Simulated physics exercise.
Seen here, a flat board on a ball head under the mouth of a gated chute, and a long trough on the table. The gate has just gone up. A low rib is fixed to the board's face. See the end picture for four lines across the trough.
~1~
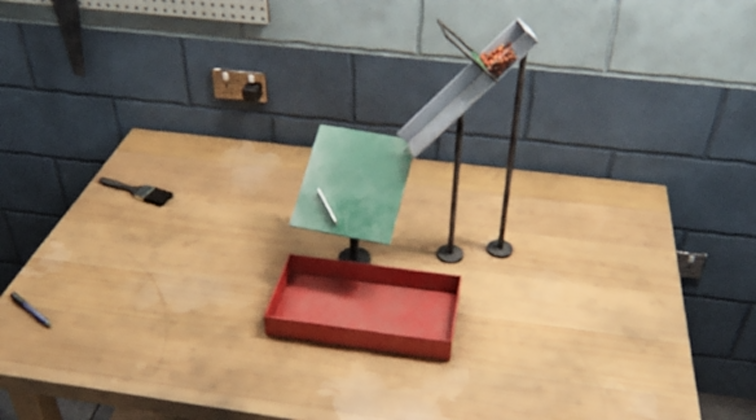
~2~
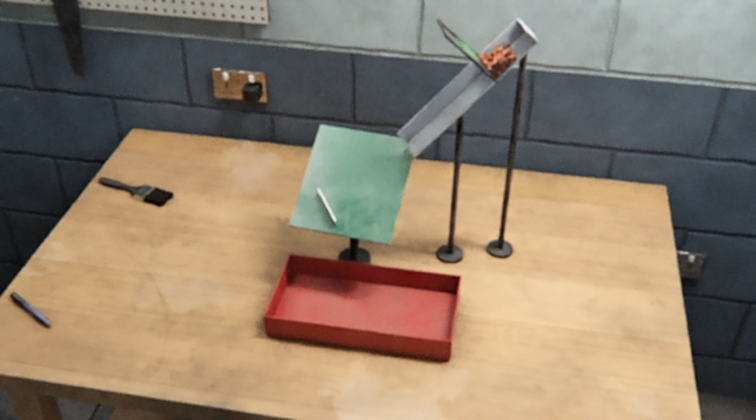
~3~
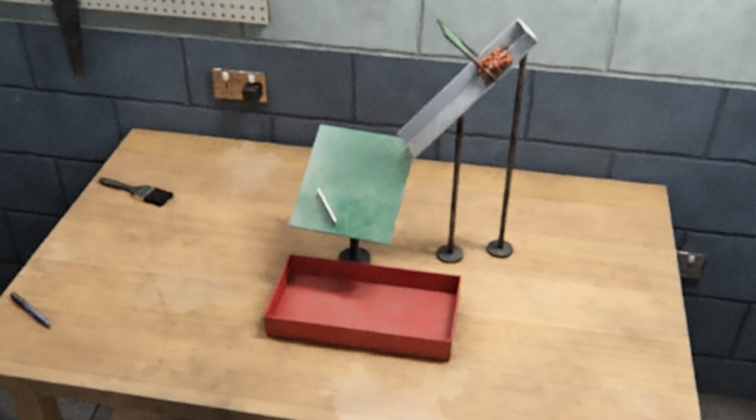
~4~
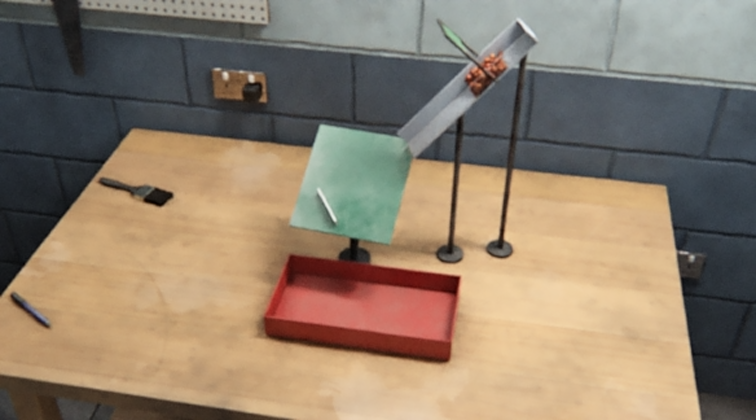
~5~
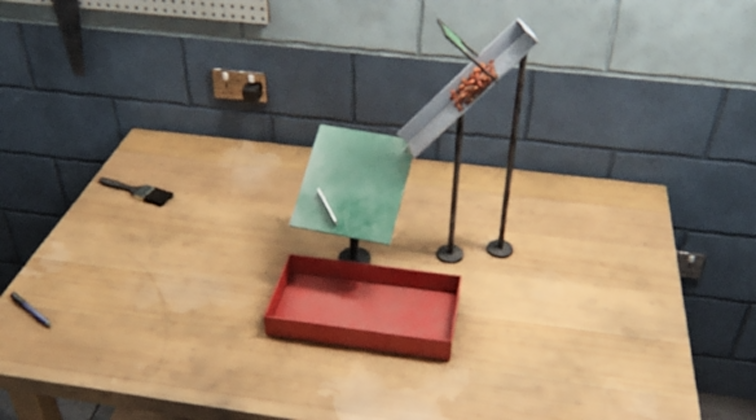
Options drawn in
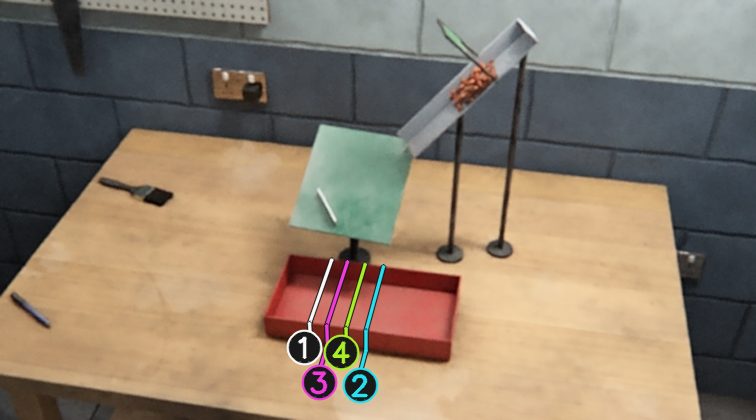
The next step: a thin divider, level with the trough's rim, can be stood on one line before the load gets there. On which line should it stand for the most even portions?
The best line is 3.
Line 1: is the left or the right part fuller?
The right side.
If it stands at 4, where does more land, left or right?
More lands on the left.
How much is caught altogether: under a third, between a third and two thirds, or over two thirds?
About that: Over two thirds.
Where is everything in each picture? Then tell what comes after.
Load behind the gate at (495, 62), clay pellets; lip of the chute at (411, 150), sloping fairly steeply, in the first frame.
Middle of the board at (354, 182), tilted fairly steeply; middle of its low edge at (339, 235); of its high edge at (368, 132), in the second frame.
Front corners of the trough at (265, 316) and (451, 341), empty; front of the load at (486, 83), in the third frame.
Middle of the load at (485, 69); its front at (473, 90), about a quarter of the way to the lip; rib from (318, 188) to (336, 221), in the fourth frame.
Middle of the load at (473, 82); its front at (452, 98), about a third of the way to the lip, in the fifth frame.
On the marked copy, line 1 crosses the front rim at (309, 322); line 2 crosses the front rim at (366, 330); line 3 crosses the front rim at (327, 324); line 4 crosses the front rim at (346, 327).
Choosing 1, of what is caught, a small part on the left of the divider, most on the right.
Choosing 2, of what is caught, all on the left of the divider, none on the right.
Choosing 3, of what is caught, about half on the left of the divider, about half on the right.
Choosing 4, of what is caught, nearly all on the left of the divider, a stray few on the right.
